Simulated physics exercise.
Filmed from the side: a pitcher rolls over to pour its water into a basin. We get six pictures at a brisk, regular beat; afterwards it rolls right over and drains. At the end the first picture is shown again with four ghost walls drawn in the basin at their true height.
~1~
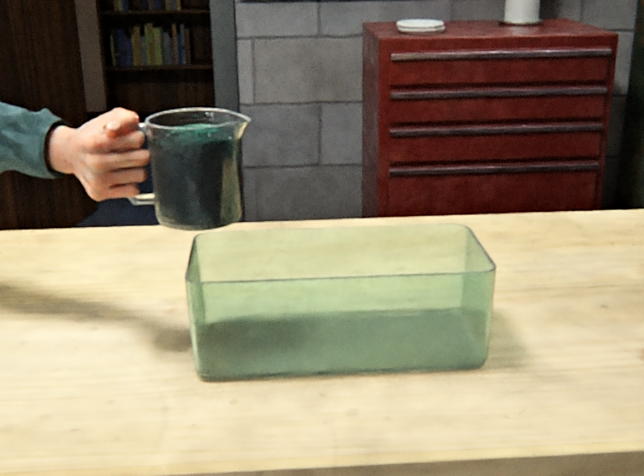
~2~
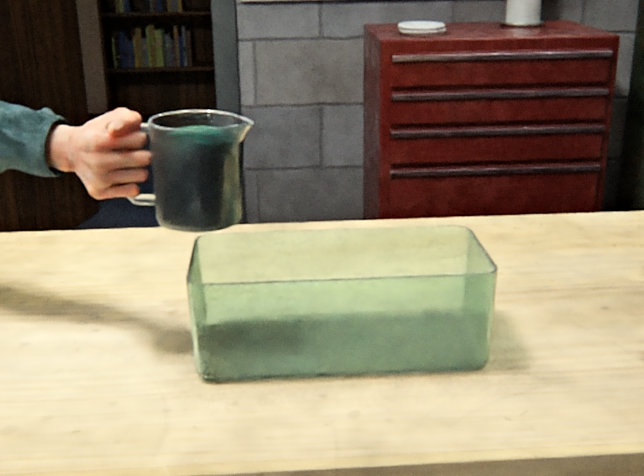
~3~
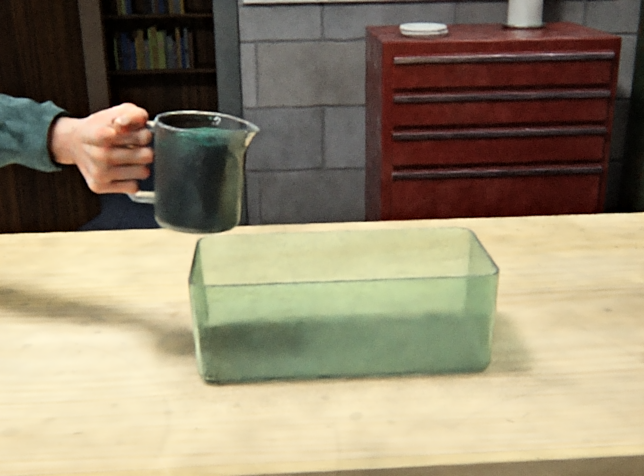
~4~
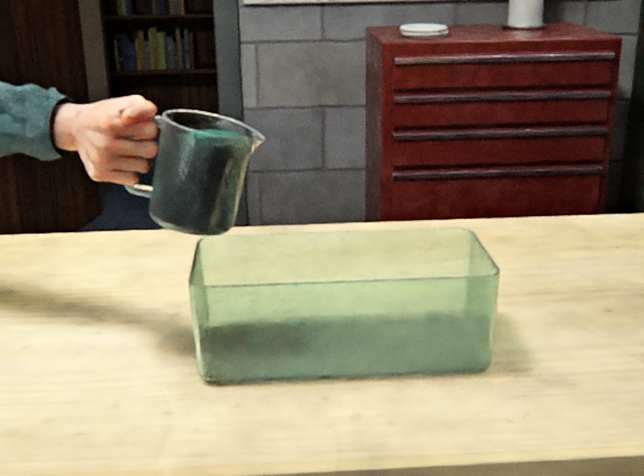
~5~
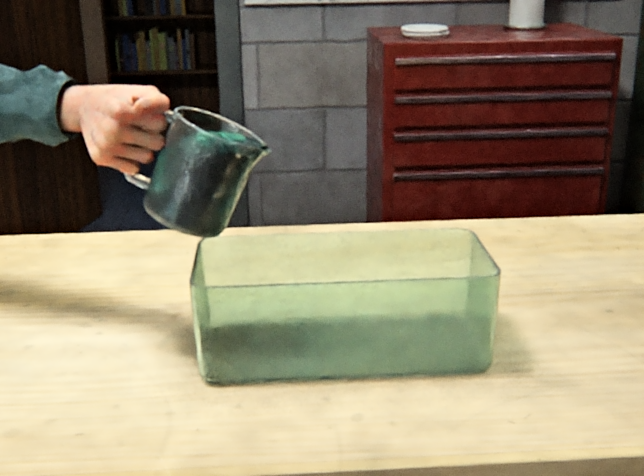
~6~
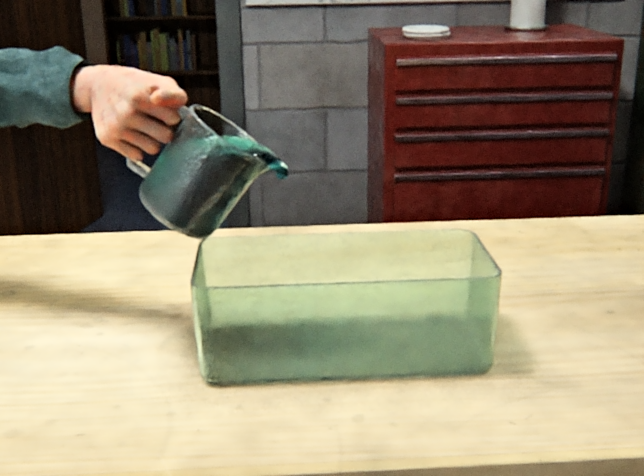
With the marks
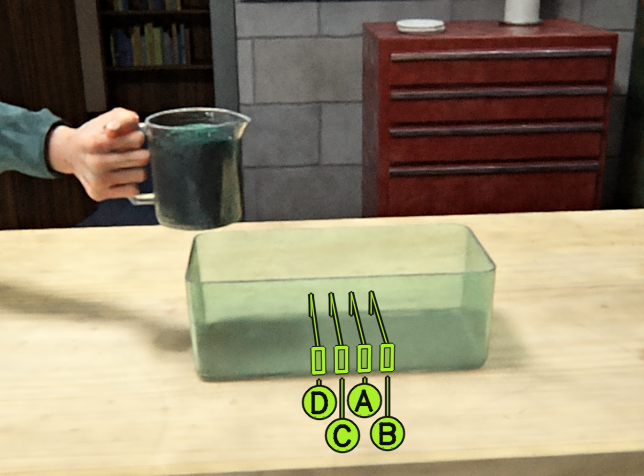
To begin with, a hand at the left holds a glass pitcher of dark blue-green water upright above a clear, greenish basin on a pale wooden table. The hand then tips the pitcher gradually to the right, its lip lowering, until water just slips over the lip.
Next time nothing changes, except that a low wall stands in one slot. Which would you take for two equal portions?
The best slot is D.
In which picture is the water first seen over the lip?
Picture 6.
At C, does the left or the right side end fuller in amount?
The left one.
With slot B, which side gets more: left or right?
The left one.
In lime, A at (364, 378); B at (387, 377); C at (342, 379); D at (319, 380).
If A is chosen, about 87 % ends left of the wall and 11 % right of it.
If B is chosen, about 87 % ends left of the wall and 12 % right of it.
If C is chosen, about 78 % ends left of the wall and 21 % right of it.
If D is chosen, about 48 % ends left of the wall and 51 % right of it.
